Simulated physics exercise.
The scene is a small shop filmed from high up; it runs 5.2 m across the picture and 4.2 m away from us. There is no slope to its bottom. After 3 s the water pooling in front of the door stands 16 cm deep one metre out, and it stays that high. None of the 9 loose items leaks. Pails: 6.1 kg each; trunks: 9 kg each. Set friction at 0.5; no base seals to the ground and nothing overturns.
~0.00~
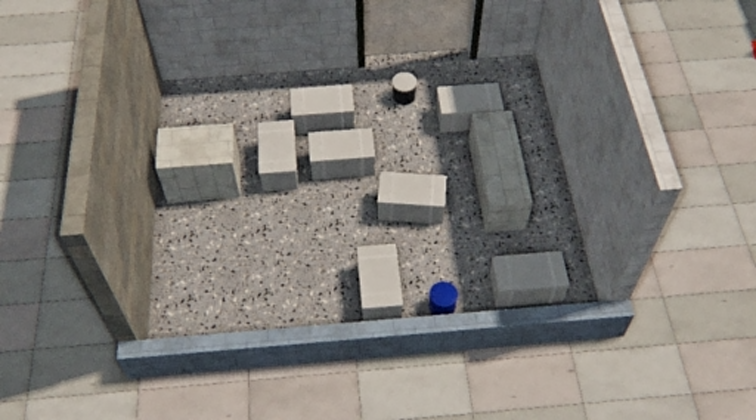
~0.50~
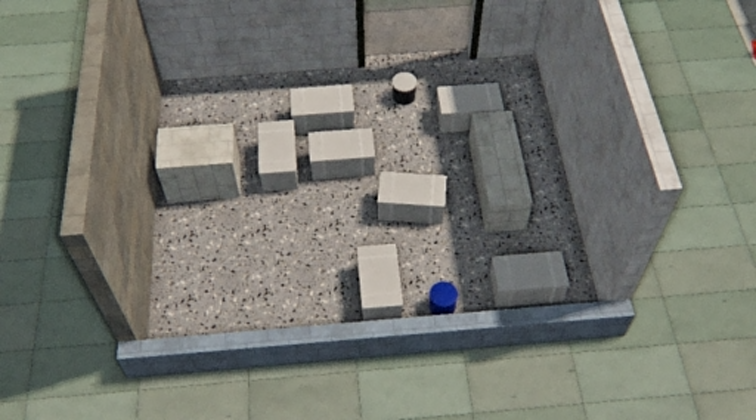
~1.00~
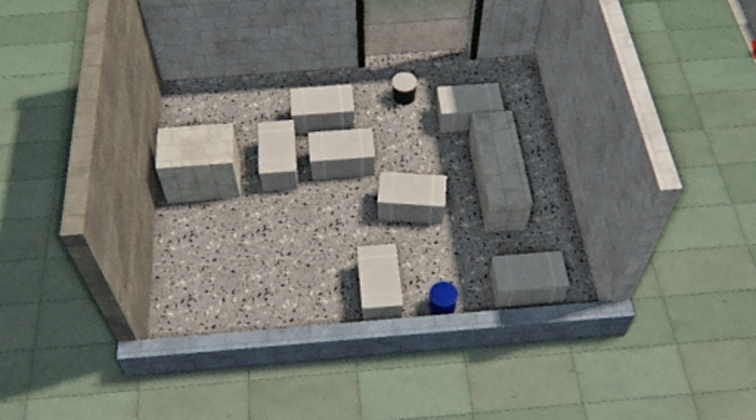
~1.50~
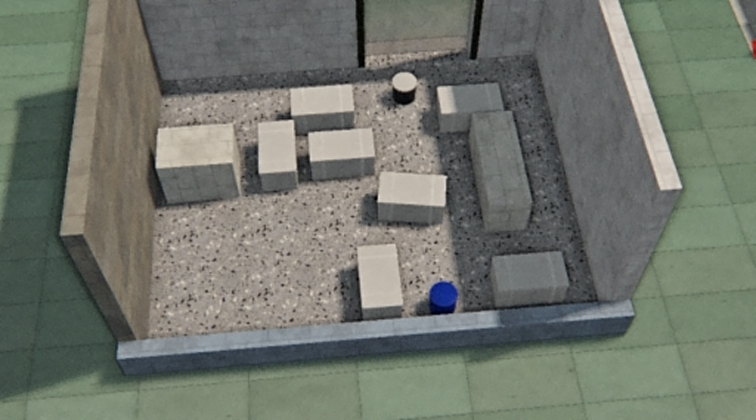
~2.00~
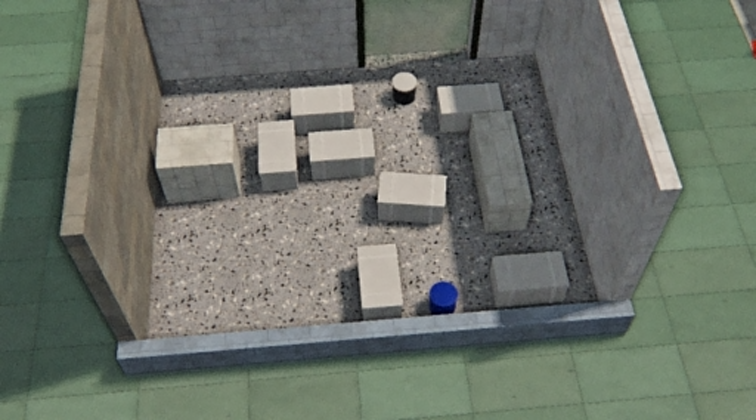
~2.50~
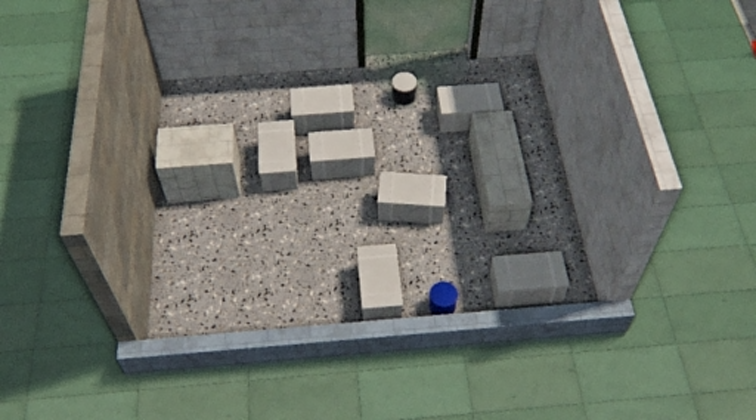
Nothing inside the small, roofless shop, seen from high above, shifts, while the paving around it turns from pinkish beige to green and the camera stays still. Pale and grey blocks stand about the speckled floor between grey walls, with a blue pail near the low front wall and a small dark, white-topped drum toward the back. The doorway at the back gradually takes on a greenish tint, last of all at its foot.
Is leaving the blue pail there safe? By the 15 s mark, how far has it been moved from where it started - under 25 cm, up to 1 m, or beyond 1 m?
It has been moved beyond 1 m.
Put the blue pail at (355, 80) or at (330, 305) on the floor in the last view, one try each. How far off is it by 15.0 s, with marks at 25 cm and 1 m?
I'd expect it to remain in place the first time and to get swept far off the second time.
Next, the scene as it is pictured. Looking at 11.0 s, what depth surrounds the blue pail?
Near 9 cm deep.
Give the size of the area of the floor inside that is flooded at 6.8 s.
Wet: Near 16 m2.
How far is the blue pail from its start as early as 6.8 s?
By that time, close to 0 cm.
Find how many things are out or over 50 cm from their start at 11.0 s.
6.
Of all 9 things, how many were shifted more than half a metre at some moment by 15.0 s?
Answer: 6.
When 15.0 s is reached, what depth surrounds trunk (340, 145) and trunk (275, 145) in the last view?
Around 11 cm and 4 cm.
After 3.5 s the blue pail is near (444, 294), 0.0 m from its start, aground; 0 afloat.
After 6.8 s the blue pail is near (444, 294), 0.0 m from its start, aground; 2 afloat.
After 11.0 s the blue pail is near (378, 312), 0.8 m from its start, afloat; 6 afloat.
After 15.0 s the blue pail is near (221, 298), 2.5 m from its start, afloat; 9 afloat.
